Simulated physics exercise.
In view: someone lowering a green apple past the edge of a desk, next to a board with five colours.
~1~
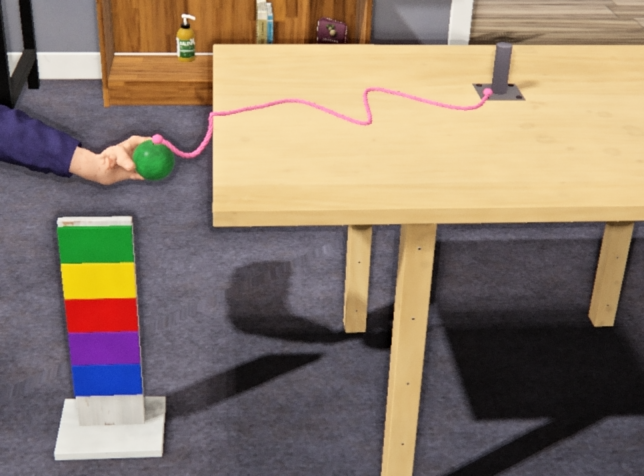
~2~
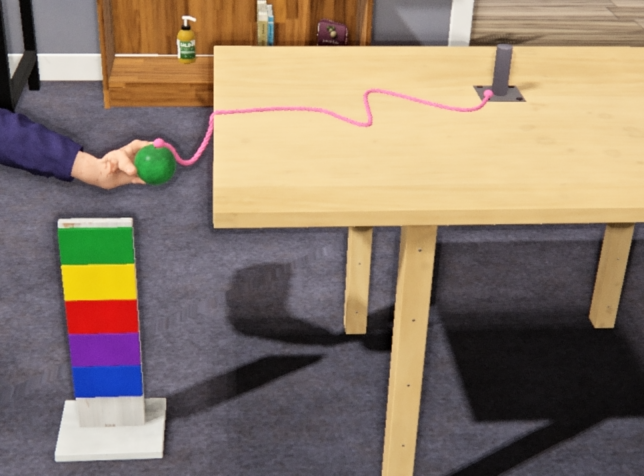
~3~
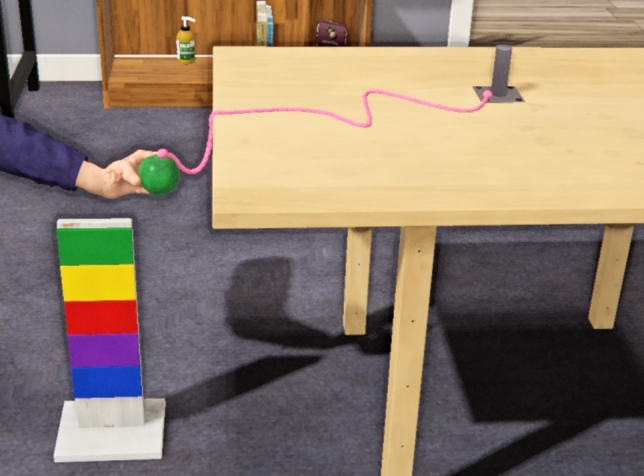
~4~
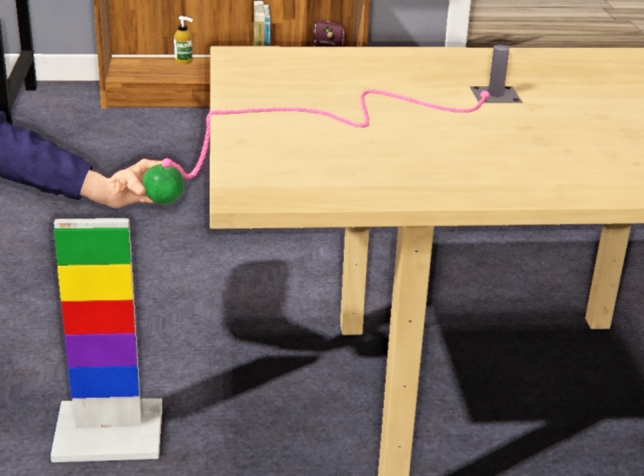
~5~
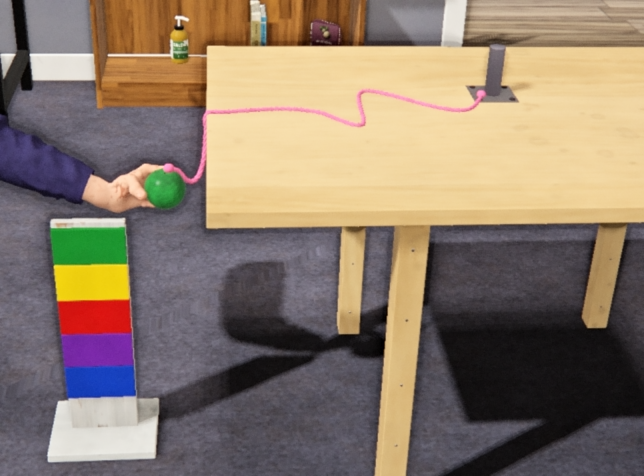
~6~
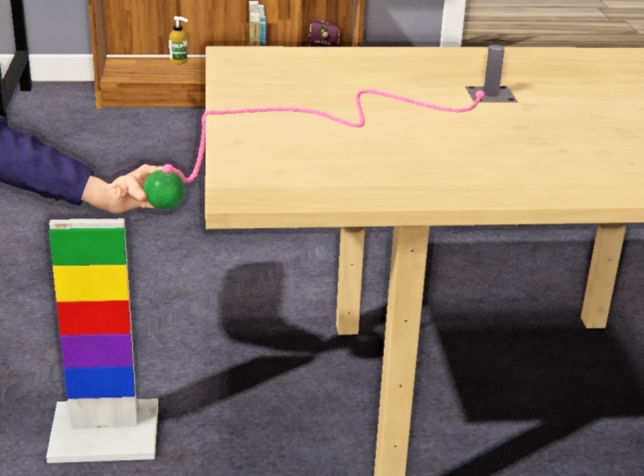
A hand holding a green ball on a pink cord lowers it slightly beside a wooden table, above a colour-striped stand.
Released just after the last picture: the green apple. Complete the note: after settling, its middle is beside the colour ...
... Purple.
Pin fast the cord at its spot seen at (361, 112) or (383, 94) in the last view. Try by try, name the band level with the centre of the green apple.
In order: Yellow; red.
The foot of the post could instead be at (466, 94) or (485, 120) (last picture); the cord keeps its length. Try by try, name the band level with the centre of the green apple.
First try: Blue; second try: Blue.
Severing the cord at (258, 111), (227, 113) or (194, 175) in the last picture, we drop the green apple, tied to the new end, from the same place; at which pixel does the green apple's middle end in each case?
Respectively (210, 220), (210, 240) and (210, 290).
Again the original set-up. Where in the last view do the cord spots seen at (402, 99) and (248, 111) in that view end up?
(369, 101) and (207, 199), roughly.
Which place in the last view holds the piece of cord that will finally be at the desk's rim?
In the last picture it is at roughly (333, 119).
A little later, apple near (174, 350); level with purple.
Next, apple near (232, 325); level with purple.
Later still, apple near (201, 335); level with purple.
When it is over, apple near (212, 335); level with purple. At purple.
